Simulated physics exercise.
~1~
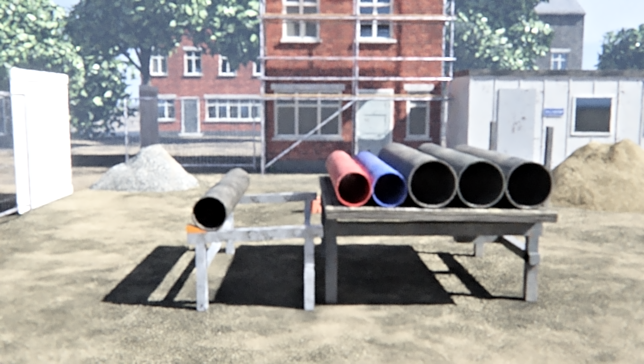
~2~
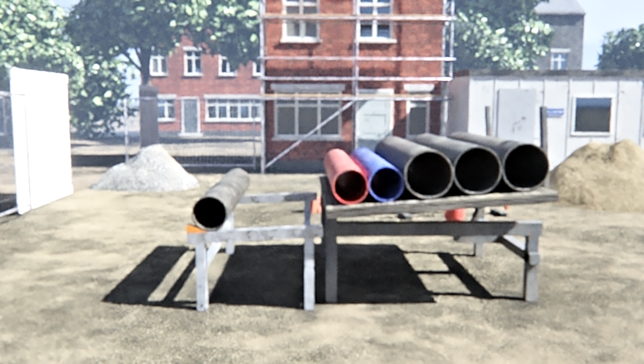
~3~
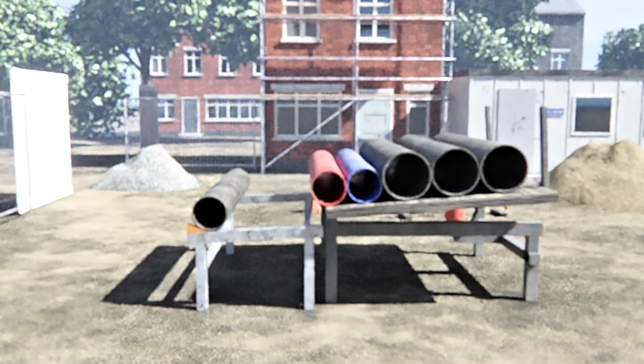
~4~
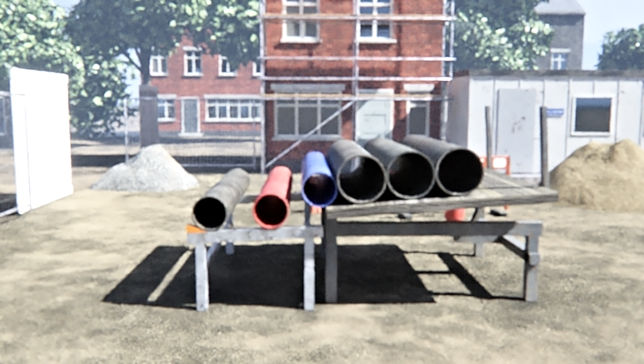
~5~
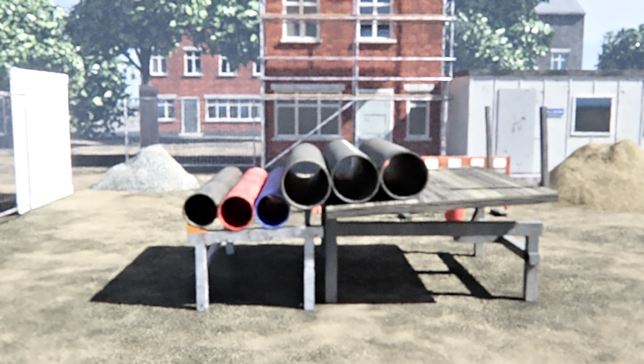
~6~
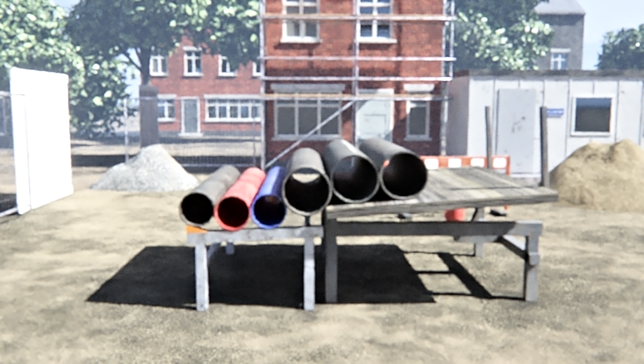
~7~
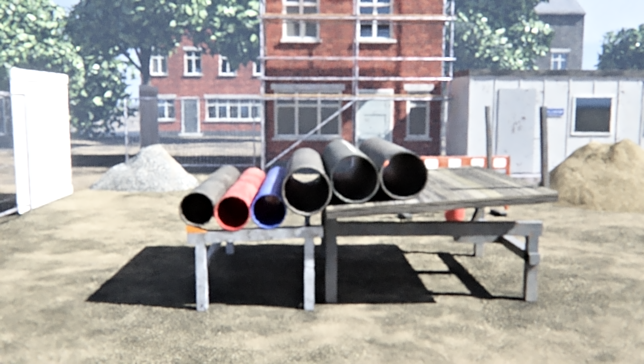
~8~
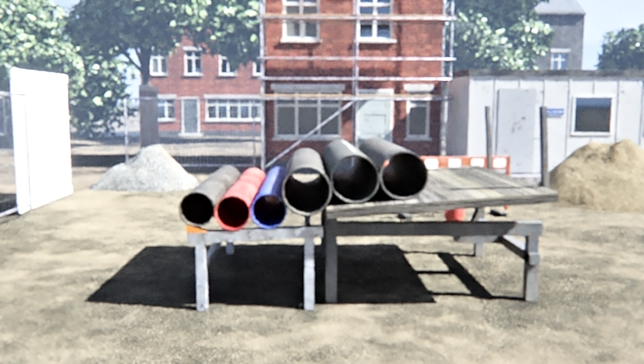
At first, a red pipe, a blue pipe and several larger dark pipes lie side by side on a raised wooden table, while one dark pipe rests on a lower rack to the left. The row begins to shift left across the tabletop. The red pipe drops onto the rack and rolls toward the pipe already there, with the blue one following. The dark pipes roll along behind them, leaving much of the table bare. Finally, all the pipes sit still in a snug row, red and blue on the rack, with none falling off.
